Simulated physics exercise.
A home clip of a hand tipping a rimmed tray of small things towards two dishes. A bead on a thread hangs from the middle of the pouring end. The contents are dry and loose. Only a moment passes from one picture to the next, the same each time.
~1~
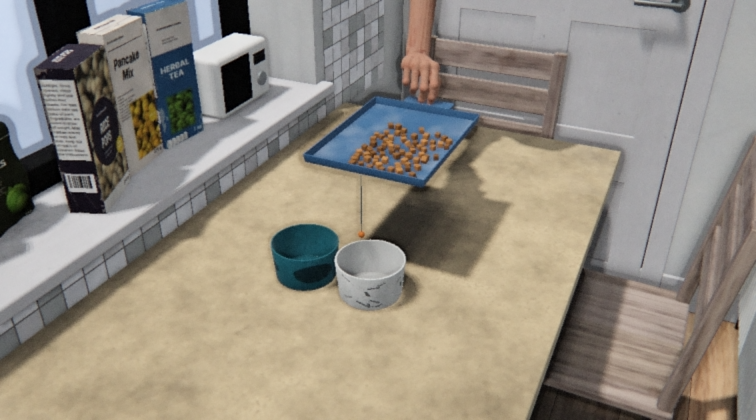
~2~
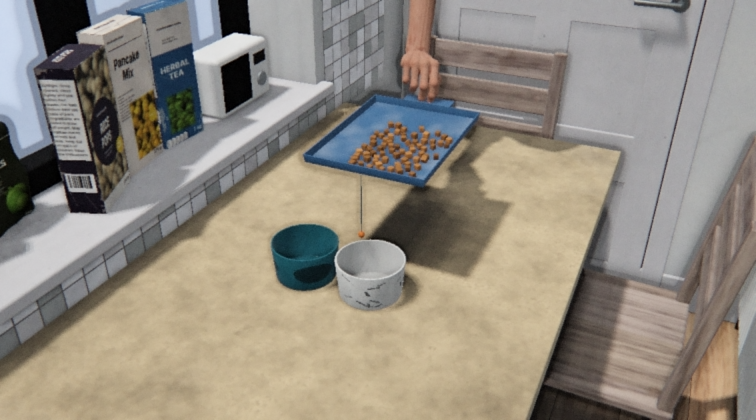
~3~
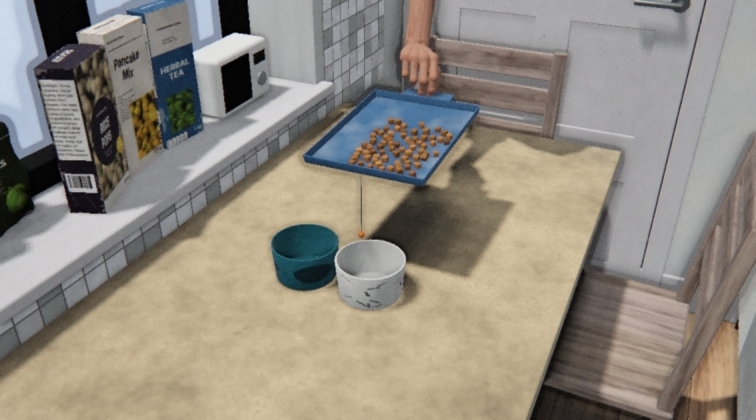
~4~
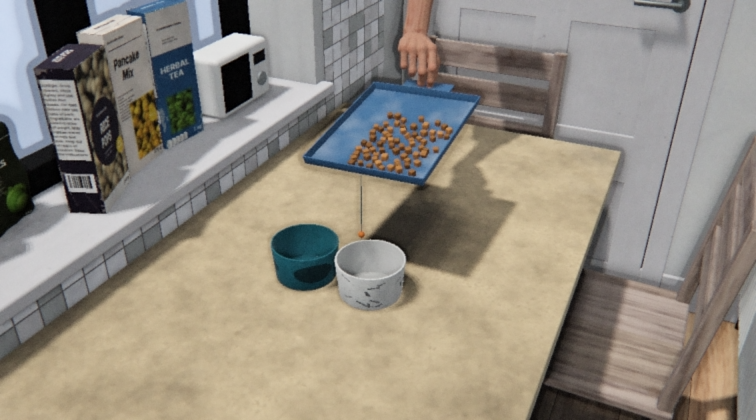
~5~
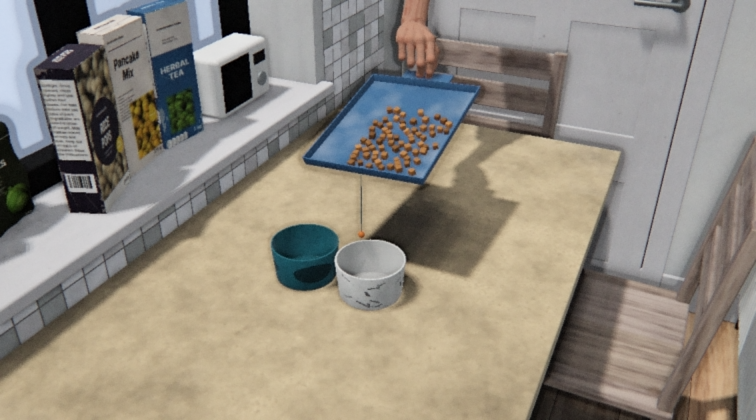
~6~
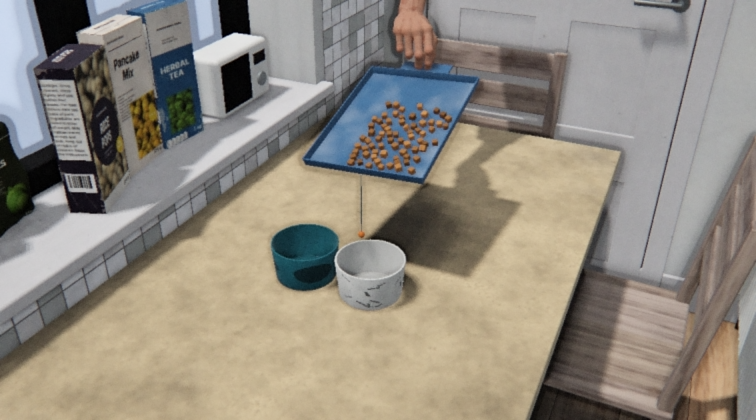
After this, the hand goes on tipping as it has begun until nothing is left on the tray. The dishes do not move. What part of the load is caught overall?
Together they catch the larger part.
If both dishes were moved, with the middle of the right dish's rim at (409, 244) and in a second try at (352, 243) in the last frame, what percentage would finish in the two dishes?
First some 0, then 40 per cent.
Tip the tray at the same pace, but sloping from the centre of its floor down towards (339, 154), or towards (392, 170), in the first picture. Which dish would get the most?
The first try: The left-hand dish. The second: Right.
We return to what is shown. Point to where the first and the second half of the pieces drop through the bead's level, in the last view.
At about (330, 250), then at (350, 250).
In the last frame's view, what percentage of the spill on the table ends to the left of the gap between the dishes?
Some 90 per cent.
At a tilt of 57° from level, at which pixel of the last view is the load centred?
Roughly at (363, 158).
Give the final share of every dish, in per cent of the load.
The left dish has 40 per cent, the right dish has 30.
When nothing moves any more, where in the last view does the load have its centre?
Around (327, 285).
Soon after the last picture, tray tipped steeply; nearly all on the tray; a stray few in the air.
A little later, tray tipped right over; nearly all on the tray; a stray few outside both.
Later still, tray tipped past a quarter turn; about a third in the right dish; about a third in the left dish; about a third outside both.
By the end, tray tipped past a quarter turn; about a third in the right dish; about a third in the left dish; about a third outside both.
